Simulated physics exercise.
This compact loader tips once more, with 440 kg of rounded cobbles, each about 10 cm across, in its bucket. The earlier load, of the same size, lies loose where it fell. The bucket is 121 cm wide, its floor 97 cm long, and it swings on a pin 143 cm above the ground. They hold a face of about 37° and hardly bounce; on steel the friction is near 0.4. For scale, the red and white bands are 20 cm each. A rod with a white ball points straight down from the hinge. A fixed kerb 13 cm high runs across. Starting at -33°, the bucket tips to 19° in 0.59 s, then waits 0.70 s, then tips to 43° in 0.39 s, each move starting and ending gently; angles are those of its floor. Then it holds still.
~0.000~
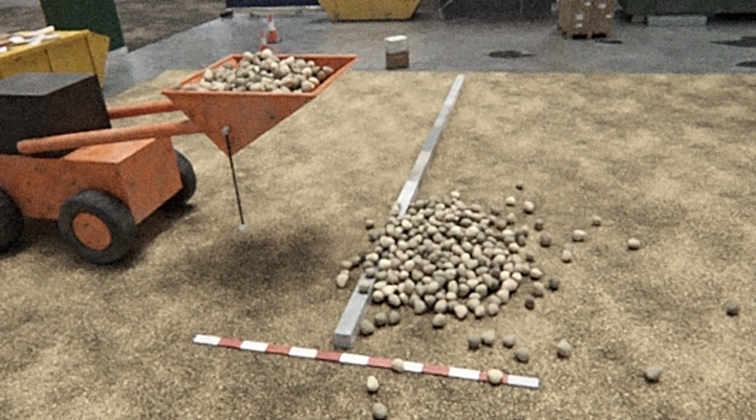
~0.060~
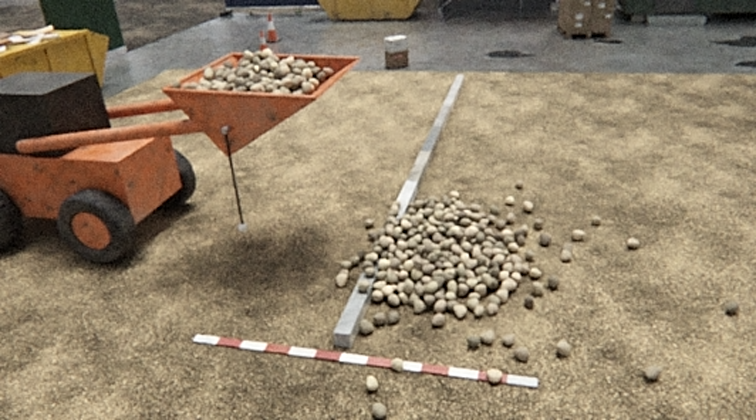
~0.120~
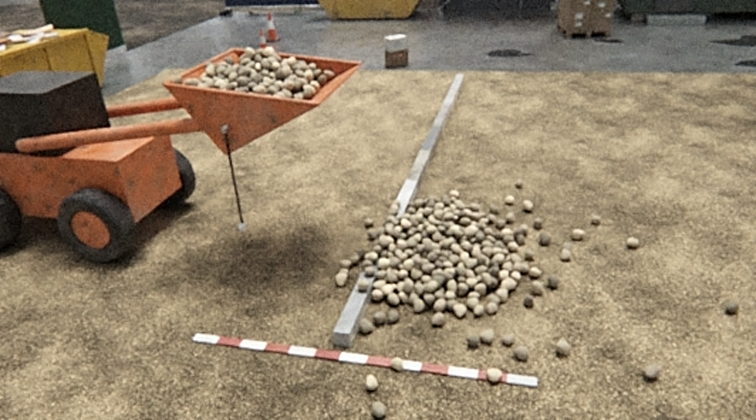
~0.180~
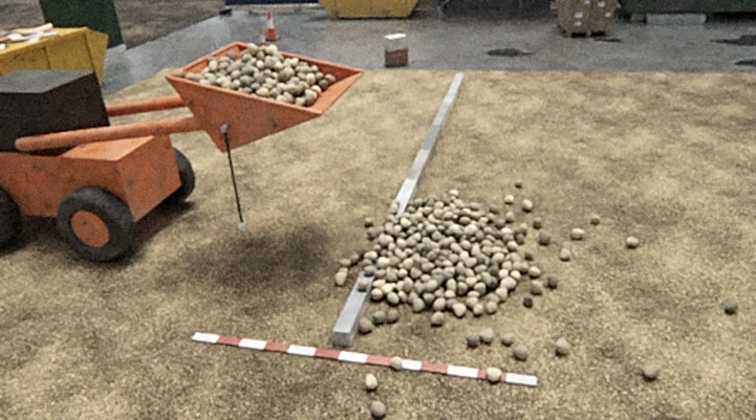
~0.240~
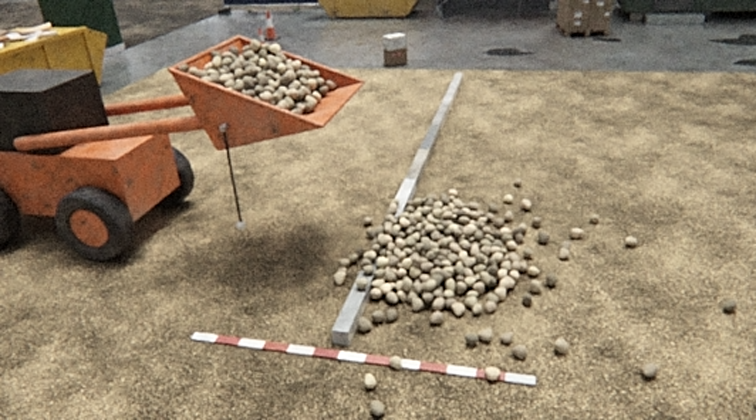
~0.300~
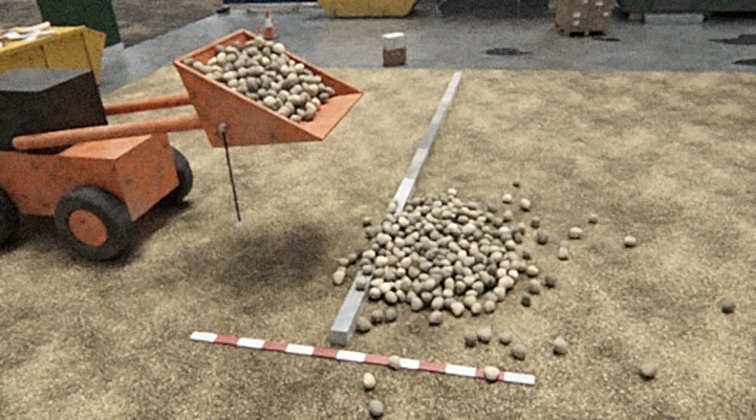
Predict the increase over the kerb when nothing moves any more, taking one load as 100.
Some 30 per cent is added.
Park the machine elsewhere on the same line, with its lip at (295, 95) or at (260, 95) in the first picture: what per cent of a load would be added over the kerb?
First some 15, then 0 per cent.
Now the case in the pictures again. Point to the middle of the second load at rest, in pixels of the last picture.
Around (366, 236).
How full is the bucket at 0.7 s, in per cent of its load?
Roughly 100 per cent is still inside.
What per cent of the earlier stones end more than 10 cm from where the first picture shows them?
About 5 per cent.
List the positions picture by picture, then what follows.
The bucket is at -33°, its lip at (316, 96); the top of the load is at (269, 62). The earlier load is highest near (400, 231), 23 cm above ground level, 7 % on this side of the kerb, 93 % over the kerb, in the first frame.
Lip at (316, 98), floor tilted -31°, highest stones at (260, 61); the stones move at 0.2 m/s on average, in the second frame.
The bucket is at -27°, its lip at (319, 104); the top of the load is at (255, 60); the stones move at 0.3 m/s on average, in the third frame.
Lip at (322, 114), floor tilted -21°, highest stones at (250, 55); the stones move at 0.5 m/s on average, in the fourth frame.
The bucket is at -14°, its lip at (323, 127); the top of the load is at (249, 52); the stones move at 0.5 m/s on average, in the fifth frame.
Lip at (323, 140), floor tilted -6°, highest stones at (246, 50); the stones move at 0.6 m/s on average, in the sixth frame.
After 0.4 s the floor is at 11°; in per cent of one load, 100 in the bucket, 7 on this side of the kerb, 93 over the kerb; the foremost stones are at (605, 270).
After 0.7 s the floor is at 19°; in per cent of one load, 99 in the bucket, 8 on this side of the kerb, 93 over the kerb; the foremost stones are at (605, 270).
After 2.1 s the floor is at 43°; in per cent of one load, 0 in the bucket, 77 on this side of the kerb, 122 over the kerb; the foremost stones are at (605, 270).
After 4.9 s the floor is at 43°; in per cent of one load, 0 in the bucket, 76 on this side of the kerb, 124 over the kerb; the foremost stones are at (605, 270). Net gain over the kerb, 30.
